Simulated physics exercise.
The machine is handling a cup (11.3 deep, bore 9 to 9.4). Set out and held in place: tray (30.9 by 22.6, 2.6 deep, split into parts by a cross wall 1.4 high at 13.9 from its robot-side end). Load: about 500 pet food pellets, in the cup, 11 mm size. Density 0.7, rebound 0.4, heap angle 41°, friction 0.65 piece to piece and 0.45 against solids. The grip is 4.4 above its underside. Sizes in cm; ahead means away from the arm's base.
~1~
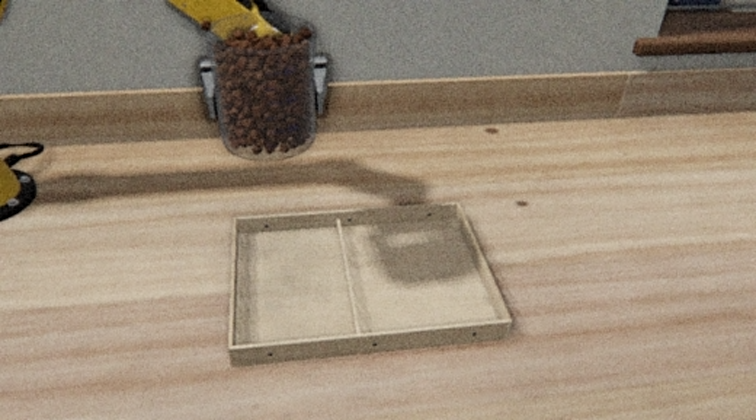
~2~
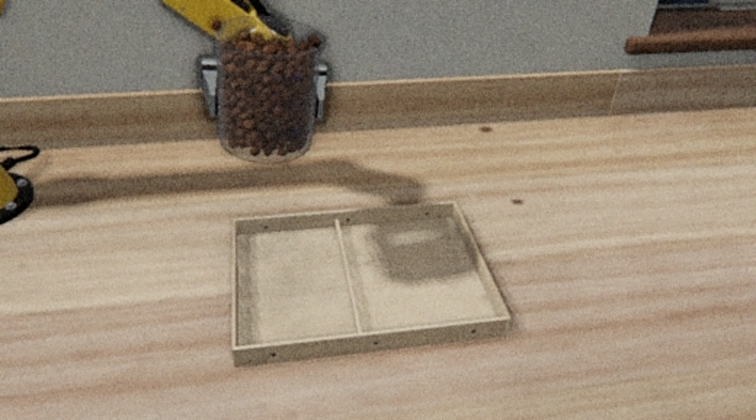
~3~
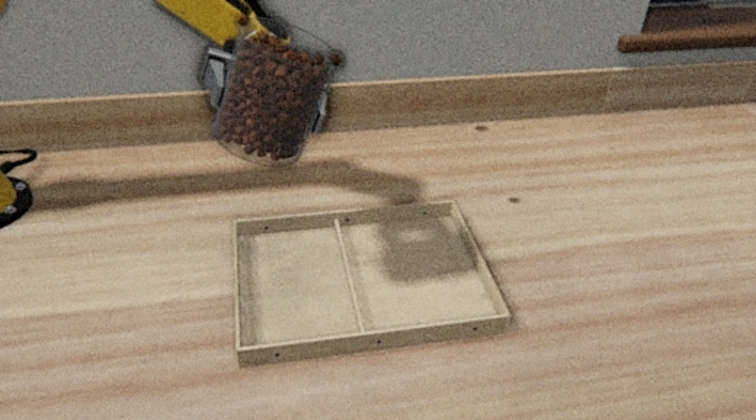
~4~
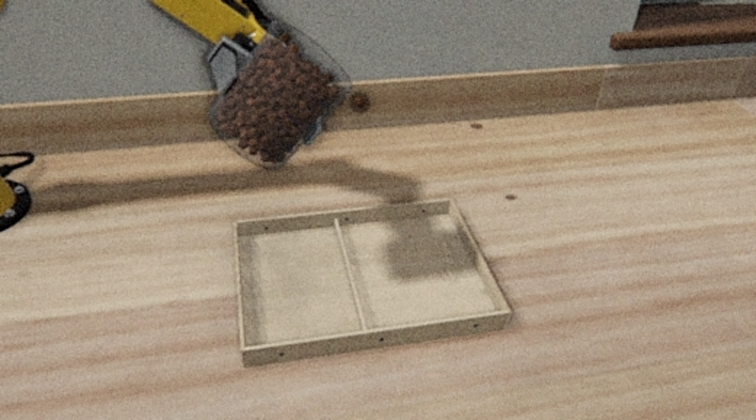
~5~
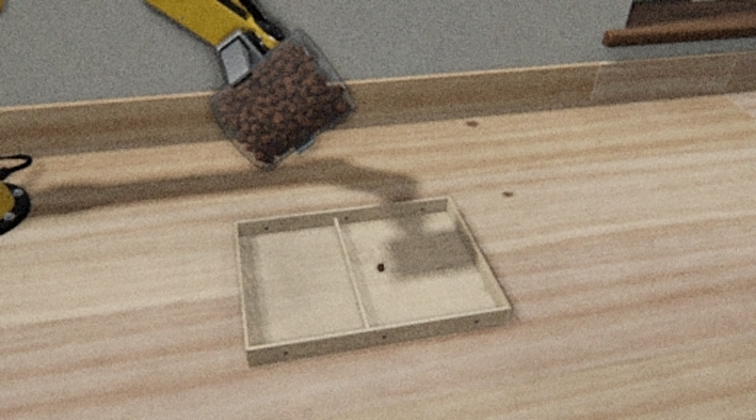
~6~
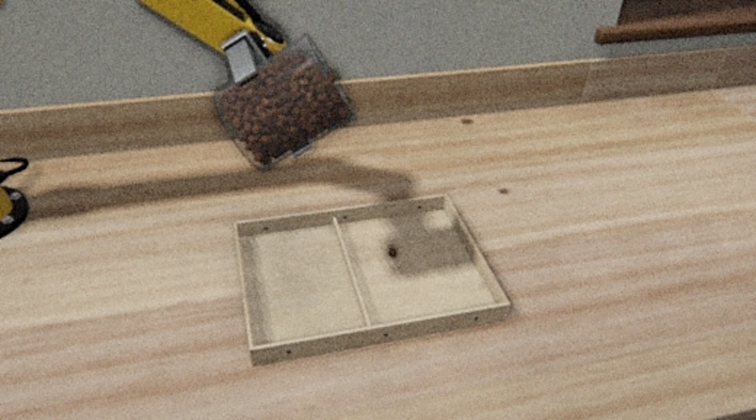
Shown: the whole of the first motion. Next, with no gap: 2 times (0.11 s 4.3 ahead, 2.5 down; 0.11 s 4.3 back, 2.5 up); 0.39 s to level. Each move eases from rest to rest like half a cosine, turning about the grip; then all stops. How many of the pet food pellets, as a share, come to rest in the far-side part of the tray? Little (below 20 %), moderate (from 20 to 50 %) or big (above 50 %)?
Answer: Little; below 20 % of the pet food pellets finish in the far-side part of the tray.
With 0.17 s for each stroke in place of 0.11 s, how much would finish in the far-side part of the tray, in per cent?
In that case some 5 per cent.
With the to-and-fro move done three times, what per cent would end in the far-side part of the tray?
In that case some 15 per cent.
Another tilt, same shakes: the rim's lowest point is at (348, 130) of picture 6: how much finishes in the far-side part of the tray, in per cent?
About 35 per cent.
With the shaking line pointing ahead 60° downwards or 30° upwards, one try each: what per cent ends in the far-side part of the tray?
About 5 and 45 per cent.
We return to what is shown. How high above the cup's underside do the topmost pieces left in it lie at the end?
Roughly 11.5 cm.
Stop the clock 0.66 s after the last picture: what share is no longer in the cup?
About 15 per cent by then.
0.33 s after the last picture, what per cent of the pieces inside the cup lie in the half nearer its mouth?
Roughly 45 per cent.
Then, 0.33 s after the last picture, tilted 61° forward, highest piece 28 above the table; 457 in the cup, 14 in the far-side part, 25 in flight or on a rim.
Then, 0.66 s after the last picture, tilted 23° forward, highest piece 32 above the table; 428 in the cup, 57 in the far-side part, 4 in the robot-side part, 4 on the table or floor, 3 in flight or on a rim.
Then, 1.03 s after the last picture, level, highest piece 33 above the table; 428 in the cup, 58 in the far-side part, 5 in the robot-side part, 5 on the table or floor.
Then, 2.08 s after the last picture, level, highest piece 33 above the table; 428 in the cup, 58 in the far-side part, 5 in the robot-side part, 5 on the table or floor.
Final count, 428 in the cup, 58 in the far-side part, 5 in the robot-side part, 5 on the table or floor. That is 12 % in the far-side part of the tray.
